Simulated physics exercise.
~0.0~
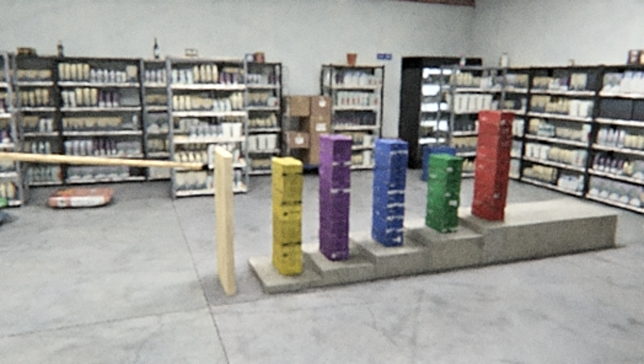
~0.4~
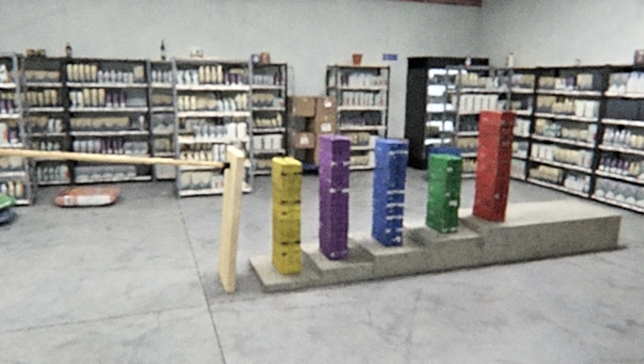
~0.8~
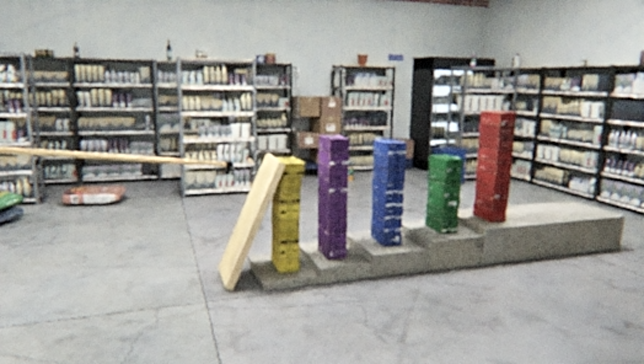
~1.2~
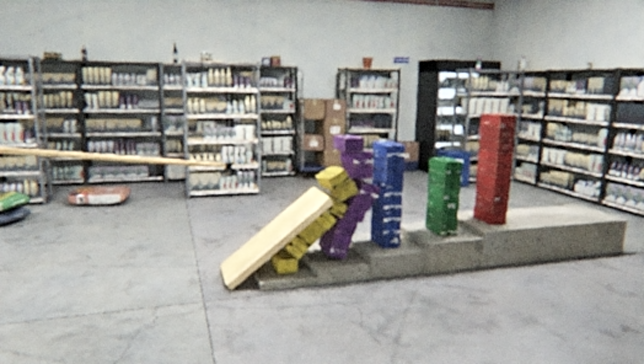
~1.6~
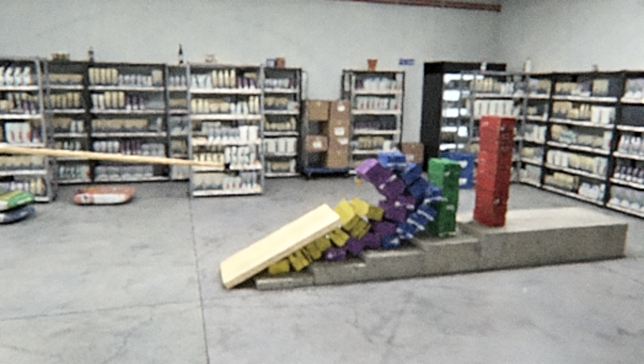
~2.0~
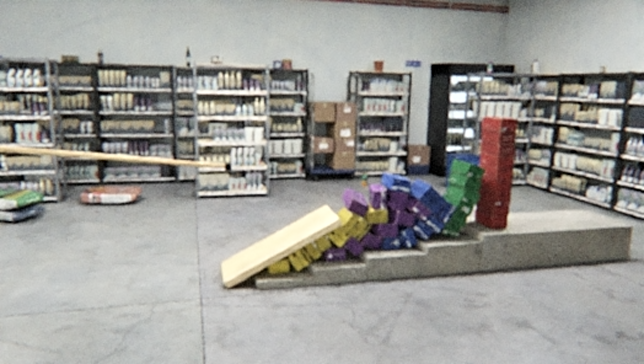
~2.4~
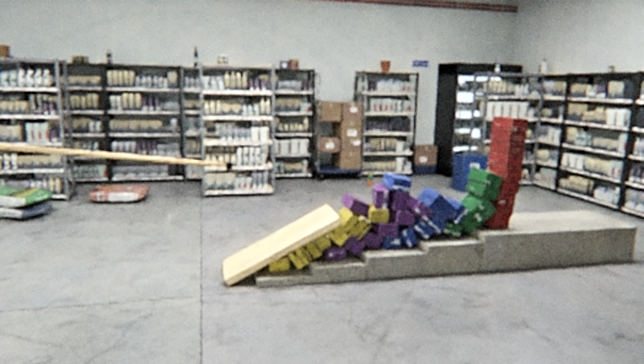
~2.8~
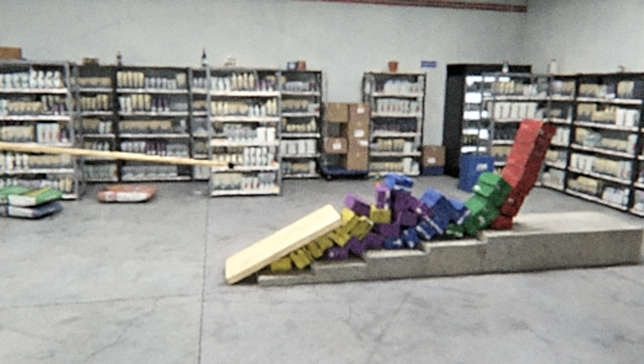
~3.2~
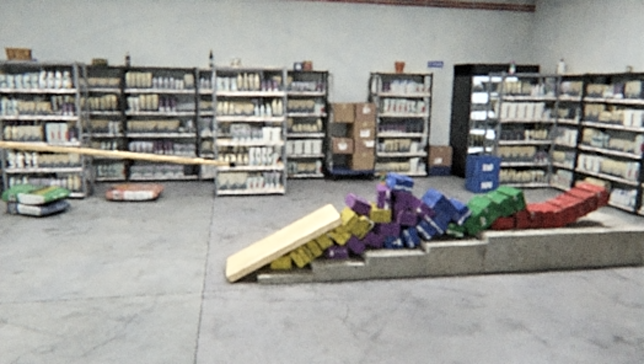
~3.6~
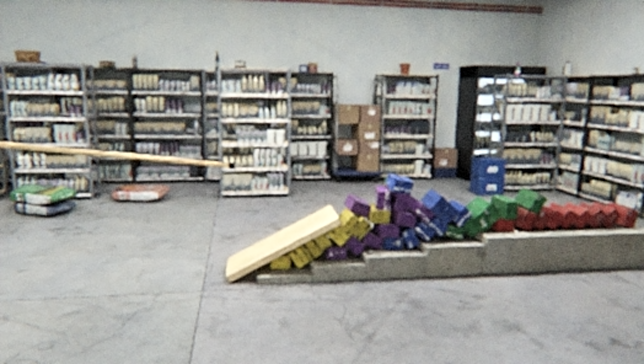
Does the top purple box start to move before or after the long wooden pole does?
It starts to move after the pole. The pole moves in toward the board first, while the purple box is still in place, and that box only shifts once the yellow stack is collapsing.
